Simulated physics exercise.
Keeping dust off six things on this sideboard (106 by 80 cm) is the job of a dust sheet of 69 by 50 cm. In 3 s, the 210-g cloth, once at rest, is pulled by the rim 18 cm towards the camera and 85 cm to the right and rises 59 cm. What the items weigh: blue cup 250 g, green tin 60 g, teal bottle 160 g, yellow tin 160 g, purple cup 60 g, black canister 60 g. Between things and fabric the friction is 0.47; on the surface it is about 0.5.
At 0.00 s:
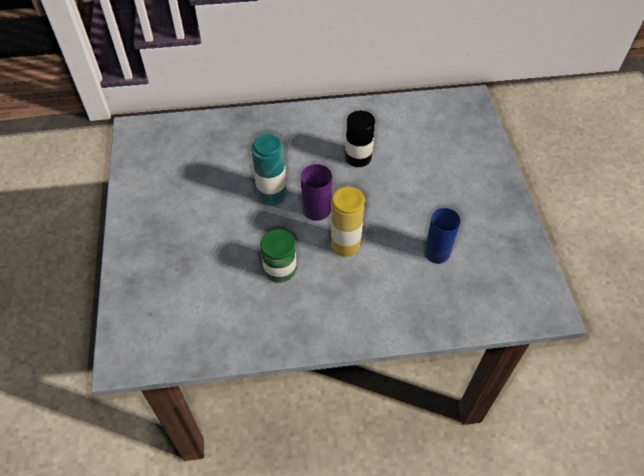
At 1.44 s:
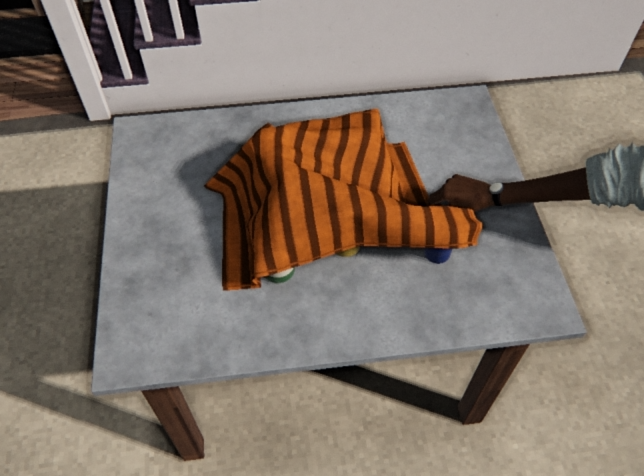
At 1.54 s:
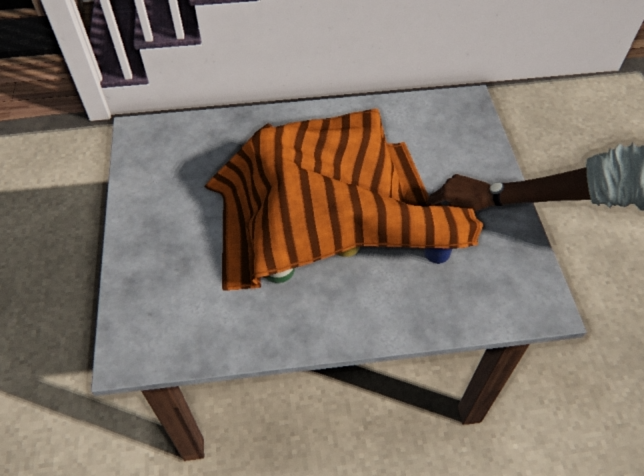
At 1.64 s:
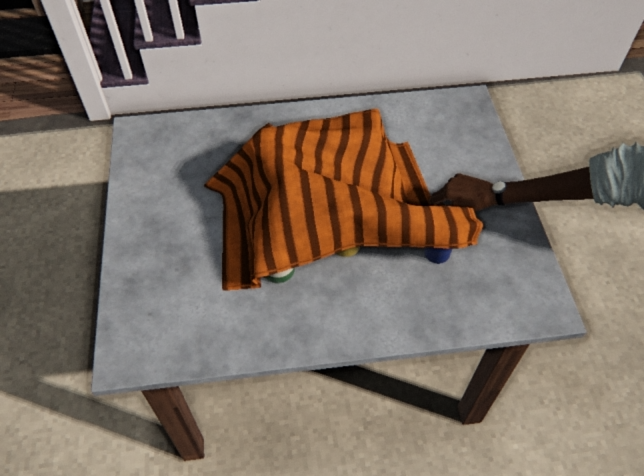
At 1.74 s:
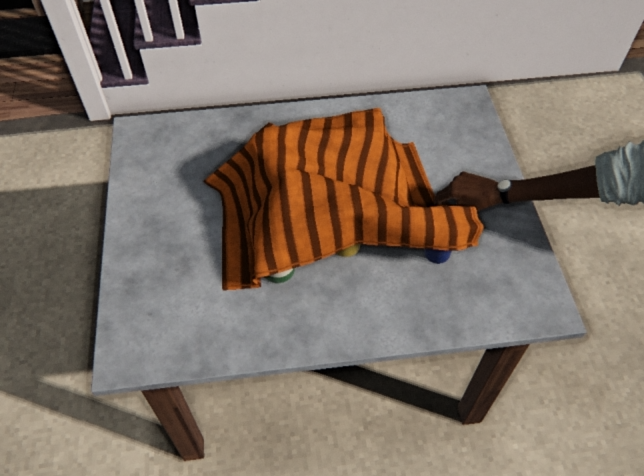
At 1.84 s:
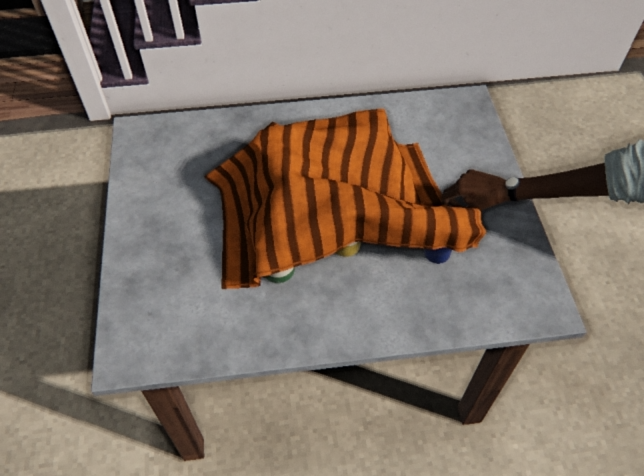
On a grey table, an orange striped cloth covering six colourful containers while a hand tugs its edge slightly to the right.
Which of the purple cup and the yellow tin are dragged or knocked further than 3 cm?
My prediction: I expect the purple cup to budge, I expect the yellow tin to budge.
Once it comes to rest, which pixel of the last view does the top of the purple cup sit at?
Somewhere around (366, 200) is where it ends up.
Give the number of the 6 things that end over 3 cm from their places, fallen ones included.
My count is 6.
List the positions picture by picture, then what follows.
The first picture shows shows, yellow tin (348, 199), 18 cm tall; purple cup (317, 176), 13 cm tall; teal bottle (267, 144), 18 cm tall; blue cup (446, 219), 13 cm tall; green tin (278, 243), 11 cm tall; black canister (361, 120), 14 cm tall.
The second picture shows shows, dust sheet corners (223, 291) (245, 158) (404, 142) (477, 245); grip (436, 214).
The third picture shows shows, dust sheet corners (223, 291) (245, 158); grip (436, 214).
The fourth picture shows shows, dust sheet corners (223, 291) (245, 158); grip (438, 213).
The fifth picture shows shows, dust sheet corners (223, 290) (245, 158); grip (443, 212).
The sixth picture shows shows, dust sheet corners (222, 289) (245, 158) (418, 143) (478, 247); grip (450, 210).
By 2.5 s, middle of the dust sheet at (400, 185); yellow tin 3 cm off its start, purple cup 1 cm off its start, teal bottle on its side, 13 cm off its start.
By 3.2 s, middle of the dust sheet at (557, 195); yellow tin on its side, 13 cm off its start, purple cup on its side, 12 cm off its start, green tin on its side, 18 cm off its start.
By 3.9 s, middle of the dust sheet at a place out of view; yellow tin on its side, 13 cm off its start at (400, 229), purple cup on its side, 12 cm off its start at (366, 200), blue cup on its side, 27 cm off its start at (537, 208).
By 4.5 s, middle of the dust sheet at a place out of view; yellow tin on its side, 13 cm off its start, purple cup on its side, 12 cm off its start, blue cup over the edge.
By 5.3 s, middle of the dust sheet at a place out of view; yellow tin on its side, 13 cm off its start at (400, 229), purple cup on its side, 12 cm off its start at (366, 200), blue cup over the edge, green tin on its side, 17 cm off its start at (354, 257).
